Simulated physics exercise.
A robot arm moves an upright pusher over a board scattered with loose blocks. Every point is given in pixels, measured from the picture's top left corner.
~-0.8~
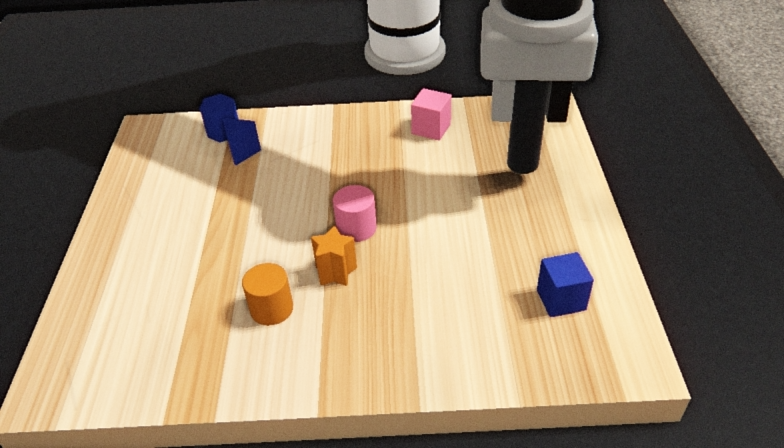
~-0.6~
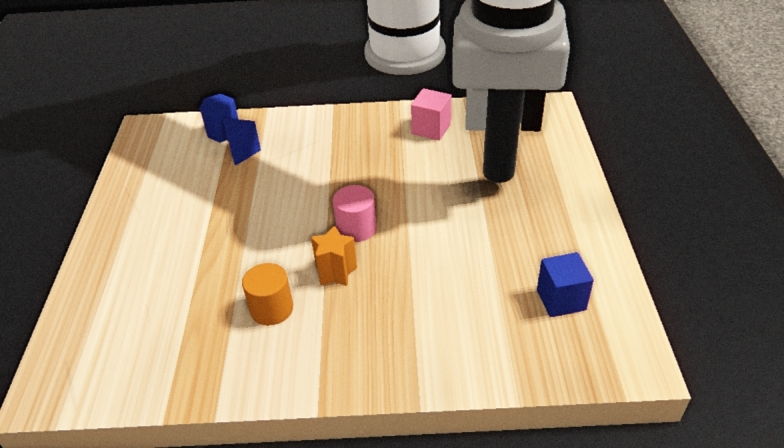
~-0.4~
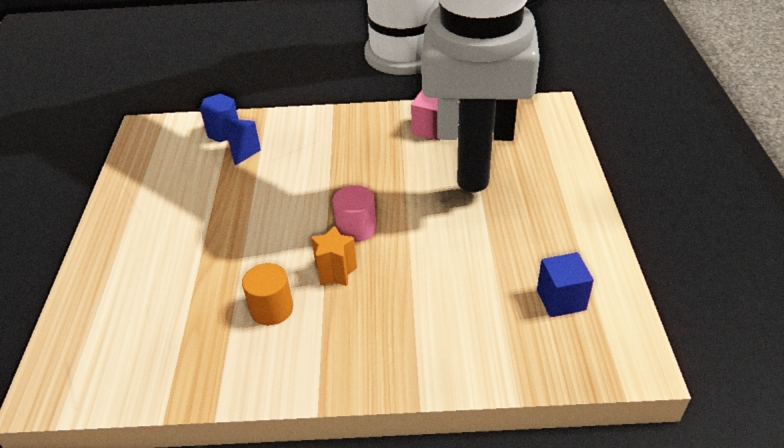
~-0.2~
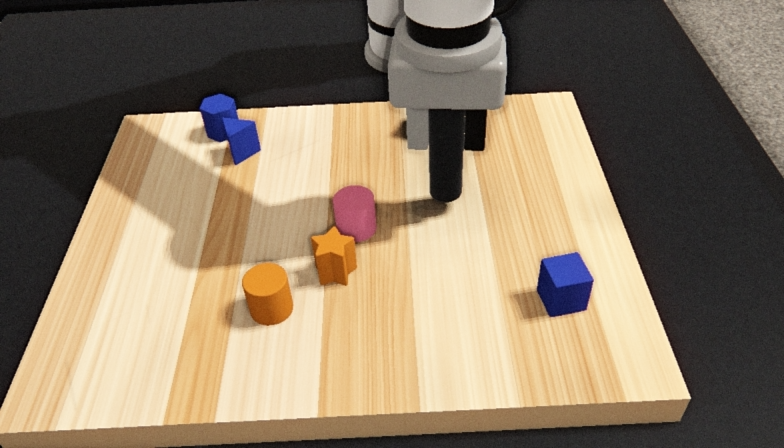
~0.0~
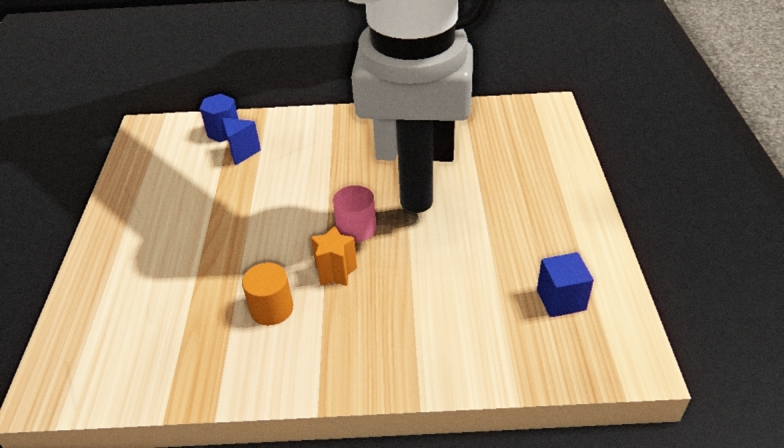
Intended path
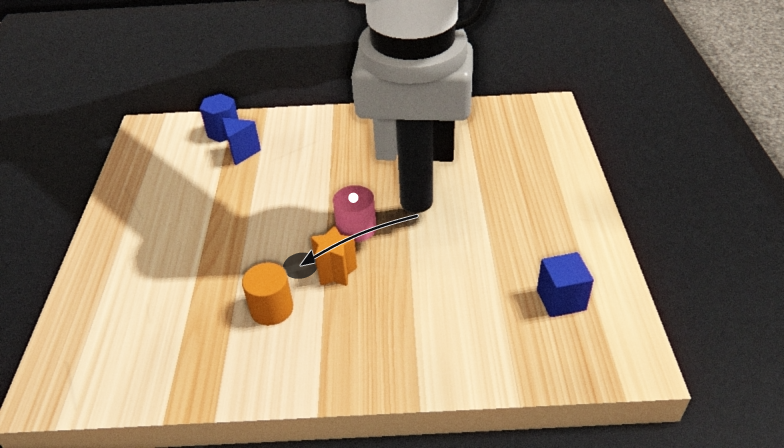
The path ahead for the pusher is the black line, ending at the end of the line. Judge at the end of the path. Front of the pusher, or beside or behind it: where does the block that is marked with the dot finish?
I'm fairly sure the block that is marked with the dot slides away from the front of the pusher at some point.
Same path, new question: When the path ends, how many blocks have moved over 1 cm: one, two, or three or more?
Counting only shifts above 1 cm, I get two blocks.
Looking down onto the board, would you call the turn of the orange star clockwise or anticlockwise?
It makes a counterclockwise turn.
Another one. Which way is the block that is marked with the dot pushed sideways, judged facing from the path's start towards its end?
Facing the way the path runs, start to end, you'll find the block that is marked with the dot has shifted right.
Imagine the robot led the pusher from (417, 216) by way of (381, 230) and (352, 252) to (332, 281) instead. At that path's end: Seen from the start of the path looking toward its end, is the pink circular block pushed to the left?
It seems not.
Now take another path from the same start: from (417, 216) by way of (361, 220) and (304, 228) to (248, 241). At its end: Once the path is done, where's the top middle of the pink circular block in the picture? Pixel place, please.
Its top middle is near (269, 232).
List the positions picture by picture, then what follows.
Pusher tip (523, 166); block tops, orange circular block (264, 278); orange star (331, 242); pink circular block (353, 198), in the first picture.
Pusher (498, 174); blocks unchanged, in the second picture.
Pusher (473, 183); blocks unchanged, in the third picture.
Pusher (446, 193); blocks unchanged, in the fourth picture.
Pusher (417, 204); orange circular block (264, 278); orange star (331, 242); pink circular block (353, 198), in the fifth picture.
Path on the board, from (417, 216) through (357, 235) to (301, 265); the dot is on the pink circular block.
On the path given first. One third of the way, pusher (375, 216); pink circular block (336, 201).
Two thirds of the way, pusher (336, 232); pink circular block (298, 206).
At the end, pusher (298, 253); orange circular block in place; orange star (320, 253), turned 75° anticlockwise; pink circular block (285, 208).
